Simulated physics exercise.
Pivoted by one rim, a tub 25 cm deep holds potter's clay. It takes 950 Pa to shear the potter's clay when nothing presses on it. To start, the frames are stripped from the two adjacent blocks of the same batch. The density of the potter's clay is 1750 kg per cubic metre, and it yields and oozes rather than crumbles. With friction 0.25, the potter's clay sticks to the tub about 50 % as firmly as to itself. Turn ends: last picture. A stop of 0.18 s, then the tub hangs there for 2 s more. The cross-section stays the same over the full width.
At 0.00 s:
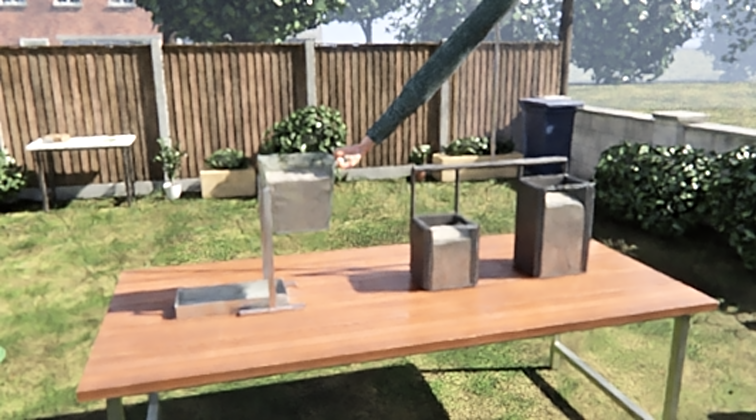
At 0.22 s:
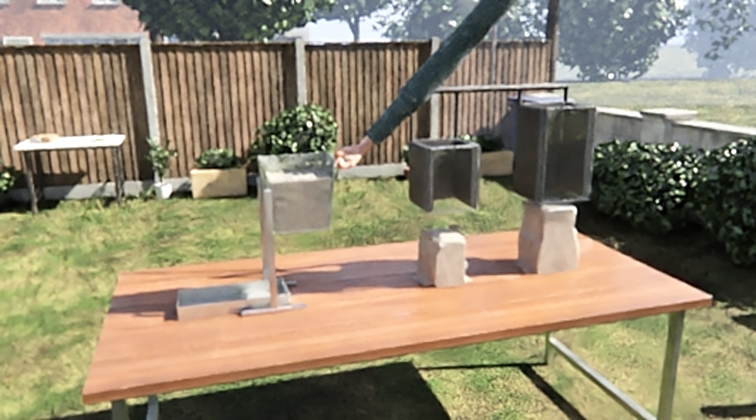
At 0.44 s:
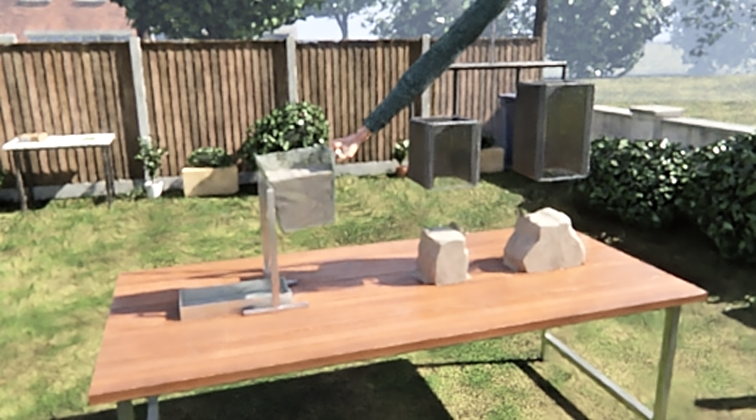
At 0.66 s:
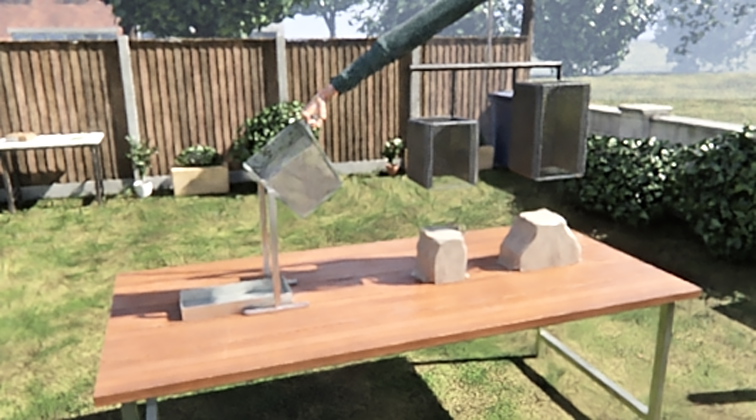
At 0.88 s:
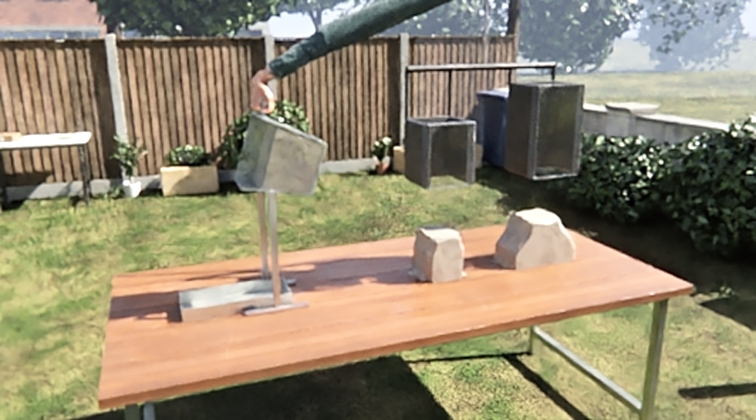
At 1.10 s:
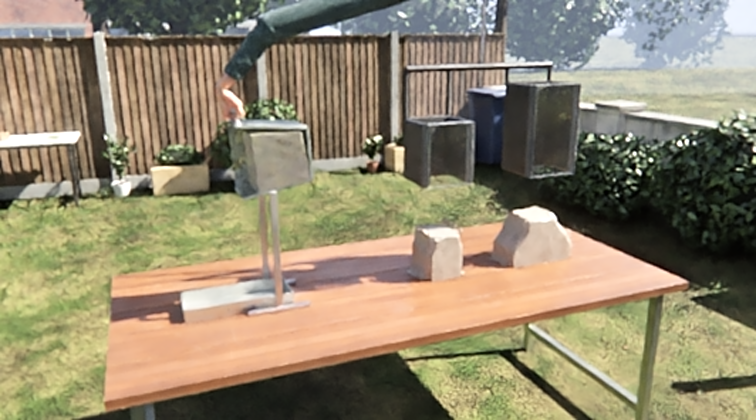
At first, a sleeved arm holds a metal tub on a stand at the left of a garden table while two open box moulds lift off two pale clay blocks at the right. The taller block slumps lower and wider, the shorter one keeps its height, and then the hand turns the tub over leftward onto its side.
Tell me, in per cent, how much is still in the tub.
Something like 99 out of 100.
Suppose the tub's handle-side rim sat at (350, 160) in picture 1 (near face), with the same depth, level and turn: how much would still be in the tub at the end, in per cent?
The tub would keep roughly 40 percent.
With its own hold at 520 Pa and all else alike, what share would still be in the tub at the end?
The share would be near 55 %.
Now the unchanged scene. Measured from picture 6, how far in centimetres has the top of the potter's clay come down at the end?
About 3 cm.
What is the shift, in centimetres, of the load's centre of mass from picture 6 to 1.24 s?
It has moved close to 2 cm.
After 1.24 s, the tub is at 93 degrees and holds 100 %.
After 1.41 s, the tub is at 93 degrees and holds 100 %.
After 1.58 s, the tub is at 93 degrees and holds 99 %.
After 1.75 s, the tub is at 93 degrees and holds 99 %.
After 3.10 s, at the end, the tub is at 93 degrees and holds 99 %.
